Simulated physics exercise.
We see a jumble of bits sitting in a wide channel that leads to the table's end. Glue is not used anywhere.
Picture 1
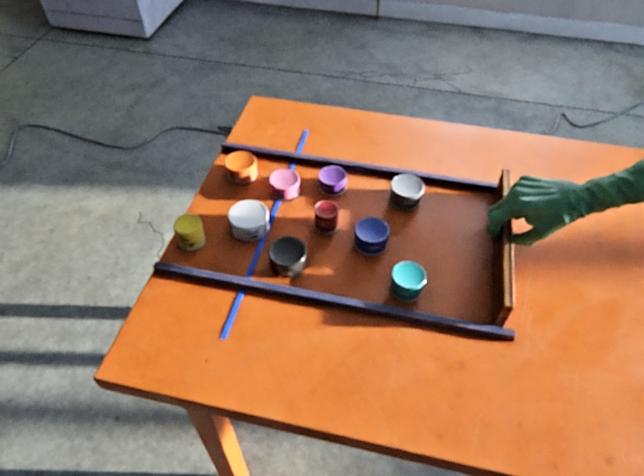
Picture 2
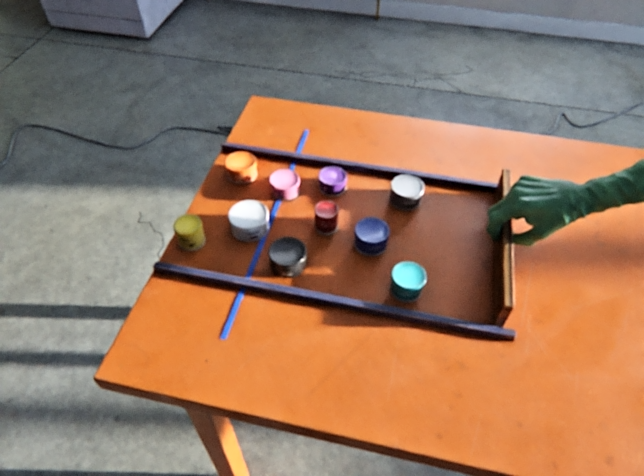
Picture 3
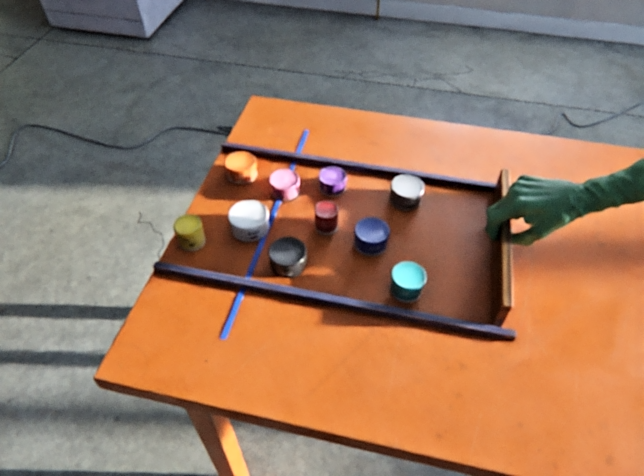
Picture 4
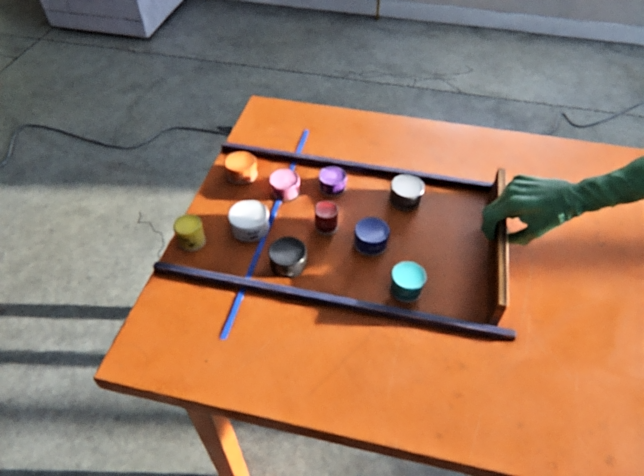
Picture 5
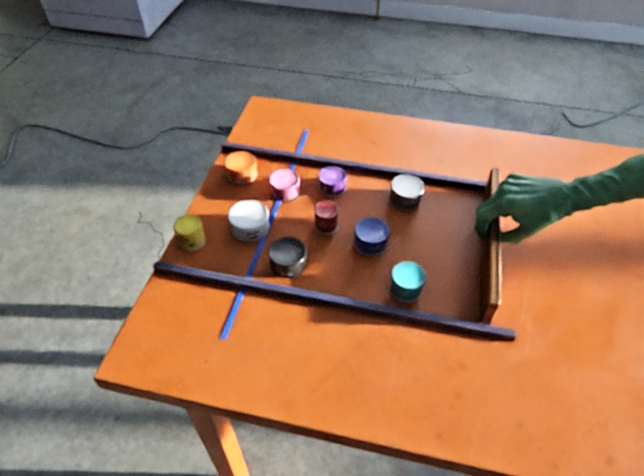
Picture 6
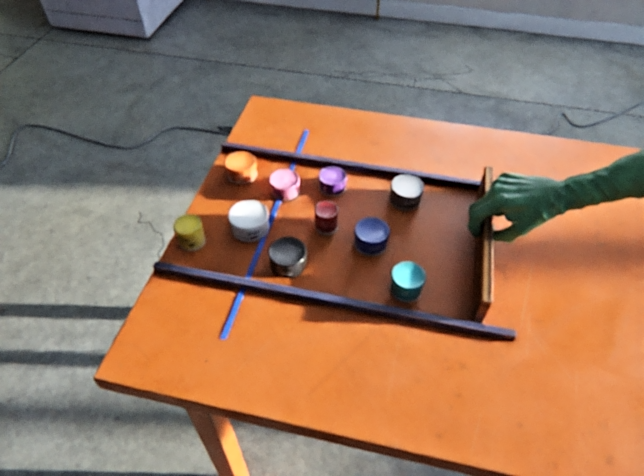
In this clip, small colourful pots and tins sit still between two dark rails on an orange table crossed by blue tape, while a green-gloved hand at the right holds an upright board and slides it slightly left.
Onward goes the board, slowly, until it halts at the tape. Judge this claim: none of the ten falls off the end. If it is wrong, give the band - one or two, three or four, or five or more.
Well, what drops off the end works out to none of them.
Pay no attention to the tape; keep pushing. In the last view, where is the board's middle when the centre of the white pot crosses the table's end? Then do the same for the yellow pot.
First it's close to (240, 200), next close to (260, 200).
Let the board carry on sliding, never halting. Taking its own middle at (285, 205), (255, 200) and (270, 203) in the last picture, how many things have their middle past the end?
The numbers are 0, 1 and 0.
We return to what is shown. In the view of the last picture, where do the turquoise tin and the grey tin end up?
The one named first is at (238, 254), the next at (274, 168).
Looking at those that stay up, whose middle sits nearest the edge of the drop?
Yellow pot.
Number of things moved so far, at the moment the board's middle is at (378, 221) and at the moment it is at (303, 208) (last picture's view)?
At the first place 3, at the second 8.
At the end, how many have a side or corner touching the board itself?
4 are in contact with it.
Soon after, none off yet; yellow pot at rest near (190, 233); orange tin at rest near (241, 168); white pot at rest near (250, 221).
In the end, the number that fall off is zero.
